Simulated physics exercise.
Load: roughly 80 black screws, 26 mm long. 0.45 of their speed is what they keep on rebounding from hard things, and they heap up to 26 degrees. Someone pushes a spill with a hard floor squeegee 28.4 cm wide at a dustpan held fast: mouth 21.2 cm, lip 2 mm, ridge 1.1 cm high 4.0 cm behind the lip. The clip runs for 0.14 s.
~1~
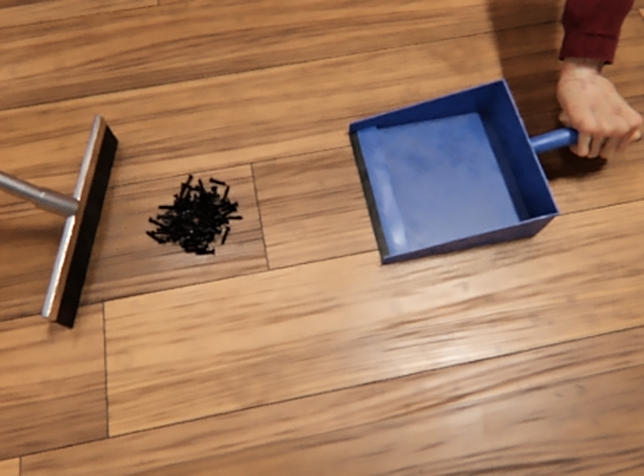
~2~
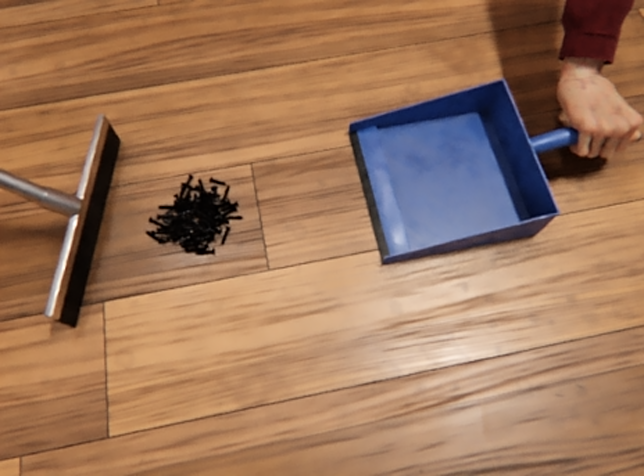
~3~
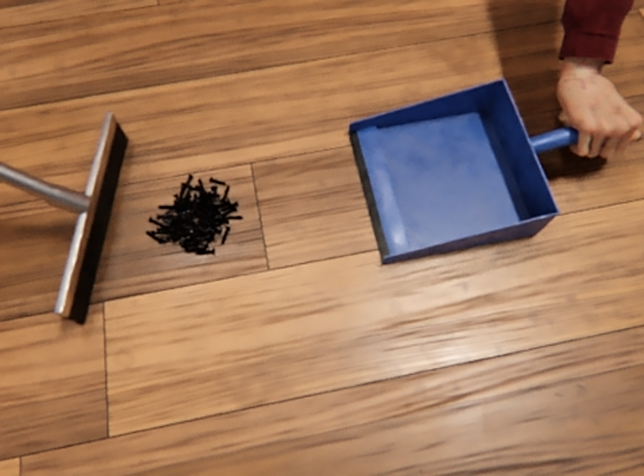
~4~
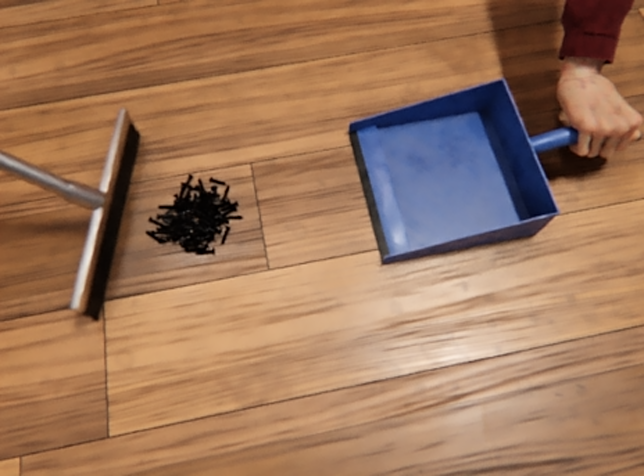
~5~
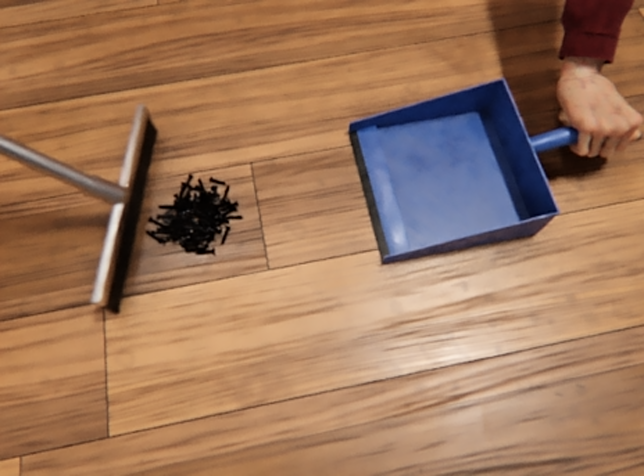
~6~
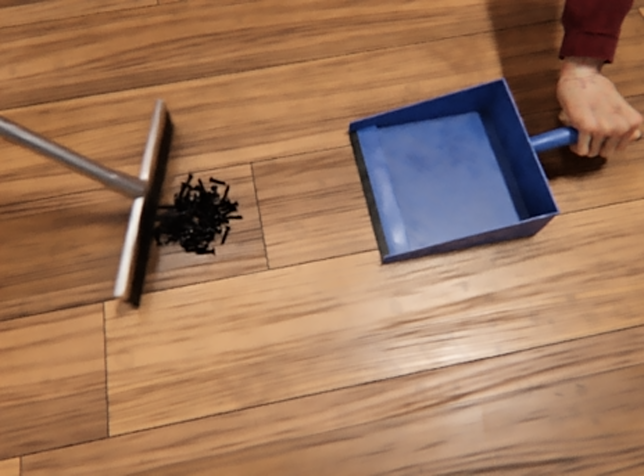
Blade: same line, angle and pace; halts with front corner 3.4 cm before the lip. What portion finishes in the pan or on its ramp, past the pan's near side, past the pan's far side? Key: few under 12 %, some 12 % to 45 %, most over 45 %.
Pan = some, near side = few, far side = few.
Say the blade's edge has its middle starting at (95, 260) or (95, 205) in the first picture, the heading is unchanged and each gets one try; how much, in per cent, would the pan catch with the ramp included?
Around 20 percent, then around 10 percent.
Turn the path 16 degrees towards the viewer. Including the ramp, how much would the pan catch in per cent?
Pan plus ramp: Some 30 %.
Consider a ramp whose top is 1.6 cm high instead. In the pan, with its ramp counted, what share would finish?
Estimate: About 15 in a hundred.
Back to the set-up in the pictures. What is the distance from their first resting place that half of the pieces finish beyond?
Somewhere around 24 centimetres.
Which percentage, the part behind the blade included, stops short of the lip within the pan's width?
Share there: About 75 %.
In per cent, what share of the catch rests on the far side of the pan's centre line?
Some 80 per cent.
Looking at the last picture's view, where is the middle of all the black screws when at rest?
Close to pixel (358, 200).
Then, 0.13 s after the last picture, middle of the blade 17 cm from the lip; 0 % over the lip, far side 0 %, near side 0 %.
Then, 0.22 s after the last picture, middle of the blade 9 cm from the lip; 0 % over the lip, far side 0 %, near side 0 %.
Then, 0.44 s after the last picture, middle of the blade 7 cm from the lip; 25 % over the lip, far side 0 %, near side 5 %.
In the end, pan 20 %, near side 5 %, far side 0 %, in front of the lip or behind the blade 75 %.
